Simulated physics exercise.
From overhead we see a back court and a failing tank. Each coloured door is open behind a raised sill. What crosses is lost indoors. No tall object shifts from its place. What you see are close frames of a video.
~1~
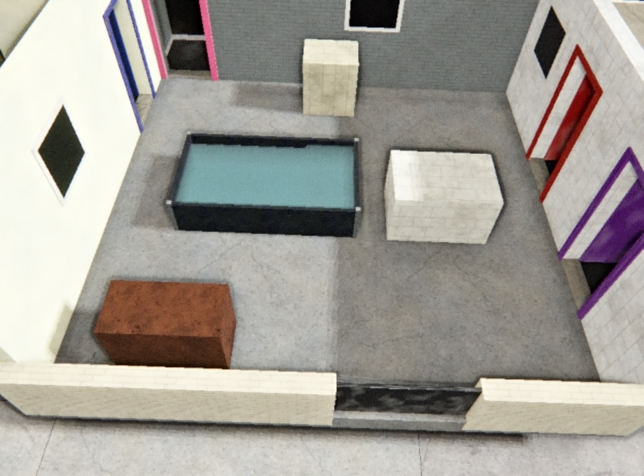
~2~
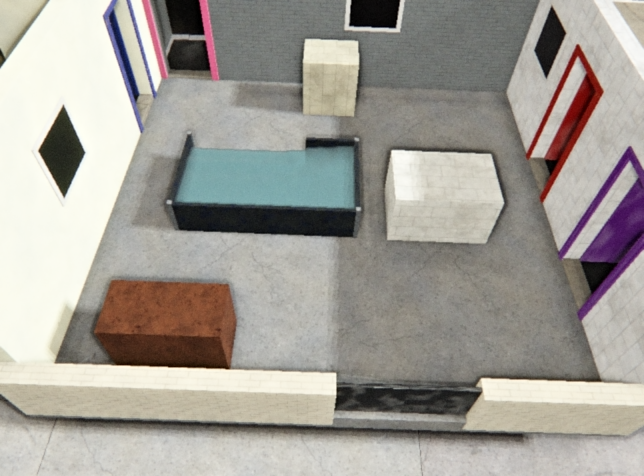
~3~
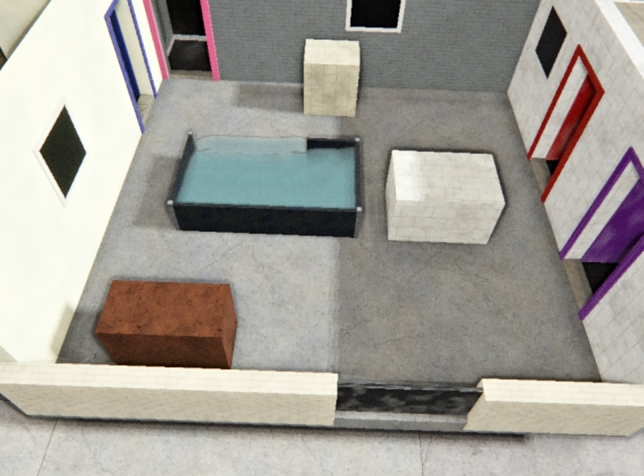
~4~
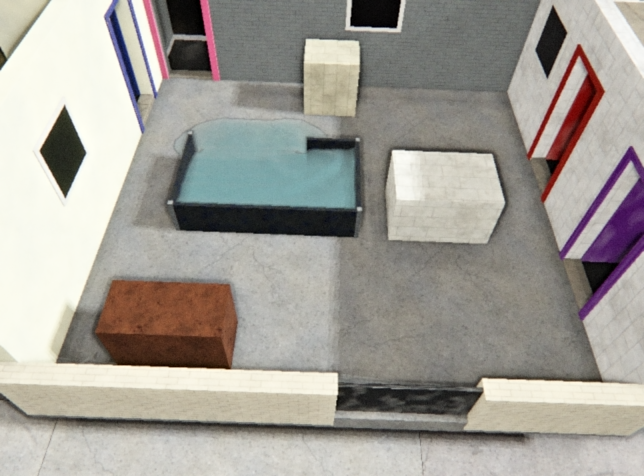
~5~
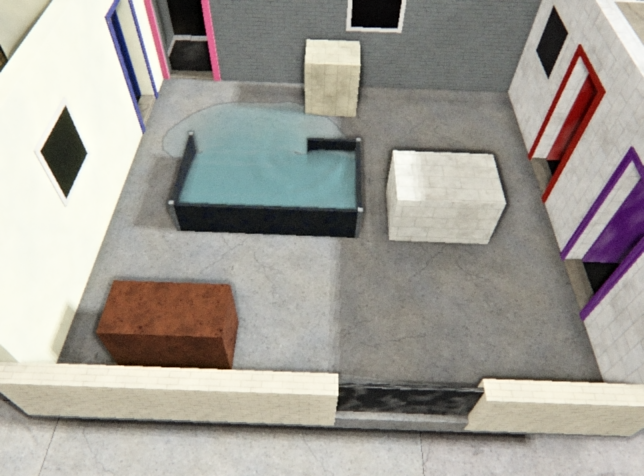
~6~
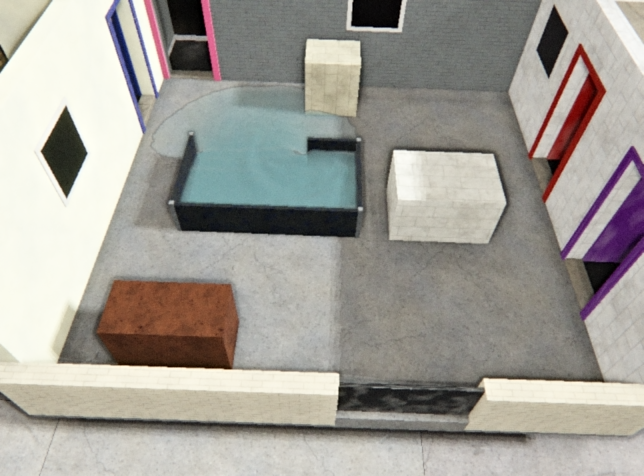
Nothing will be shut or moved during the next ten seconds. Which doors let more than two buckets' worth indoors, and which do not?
One by one: The pink door exceeds the allowance there; the red door keeps inside the allowance there; the purple door keeps inside the allowance there; the blue door exceeds the allowance there.
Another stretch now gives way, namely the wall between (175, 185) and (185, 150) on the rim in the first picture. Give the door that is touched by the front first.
That's the blue door.
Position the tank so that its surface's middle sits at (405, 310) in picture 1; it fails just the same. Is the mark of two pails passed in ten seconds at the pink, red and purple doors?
Note: Pink door ends up above; red door ends up beneath; purple door ends up above.
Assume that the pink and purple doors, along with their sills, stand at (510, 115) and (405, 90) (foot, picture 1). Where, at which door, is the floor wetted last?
The answer is the red-painted one.
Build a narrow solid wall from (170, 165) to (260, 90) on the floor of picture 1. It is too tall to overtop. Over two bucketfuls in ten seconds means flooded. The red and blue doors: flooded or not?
Briefly: Red door tops the mark; blue door stays shy of it.
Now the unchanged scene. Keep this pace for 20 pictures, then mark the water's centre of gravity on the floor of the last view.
I'd say near (269, 134).
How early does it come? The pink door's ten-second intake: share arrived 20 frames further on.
I'd put it at about 50 per cent.
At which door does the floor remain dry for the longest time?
My answer: The purple door.
A moment on, water covers 20 % of the floor; the pink door under two buckets in, the red door not reached, the purple door not reached, the blue door wet at the sill, nothing in.
Next, water covers 30 % of the floor; the pink door over two buckets in, the red door not reached, the purple door not reached, the blue door wet at the sill, nothing in.
Then, water covers 35 % of the floor; the pink door far over two buckets in, the red door not reached, the purple door not reached, the blue door over two buckets in.
Later, water covers 60 % of the floor; the pink door far over two buckets in, the red door wet at the sill, nothing in, the purple door wet at the sill, nothing in, the blue door over two buckets in.
In the end, water covers 80 % of the floor; the pink door far over two buckets in, the red door wet at the sill, nothing in, the purple door wet at the sill, nothing in, the blue door over two buckets in.
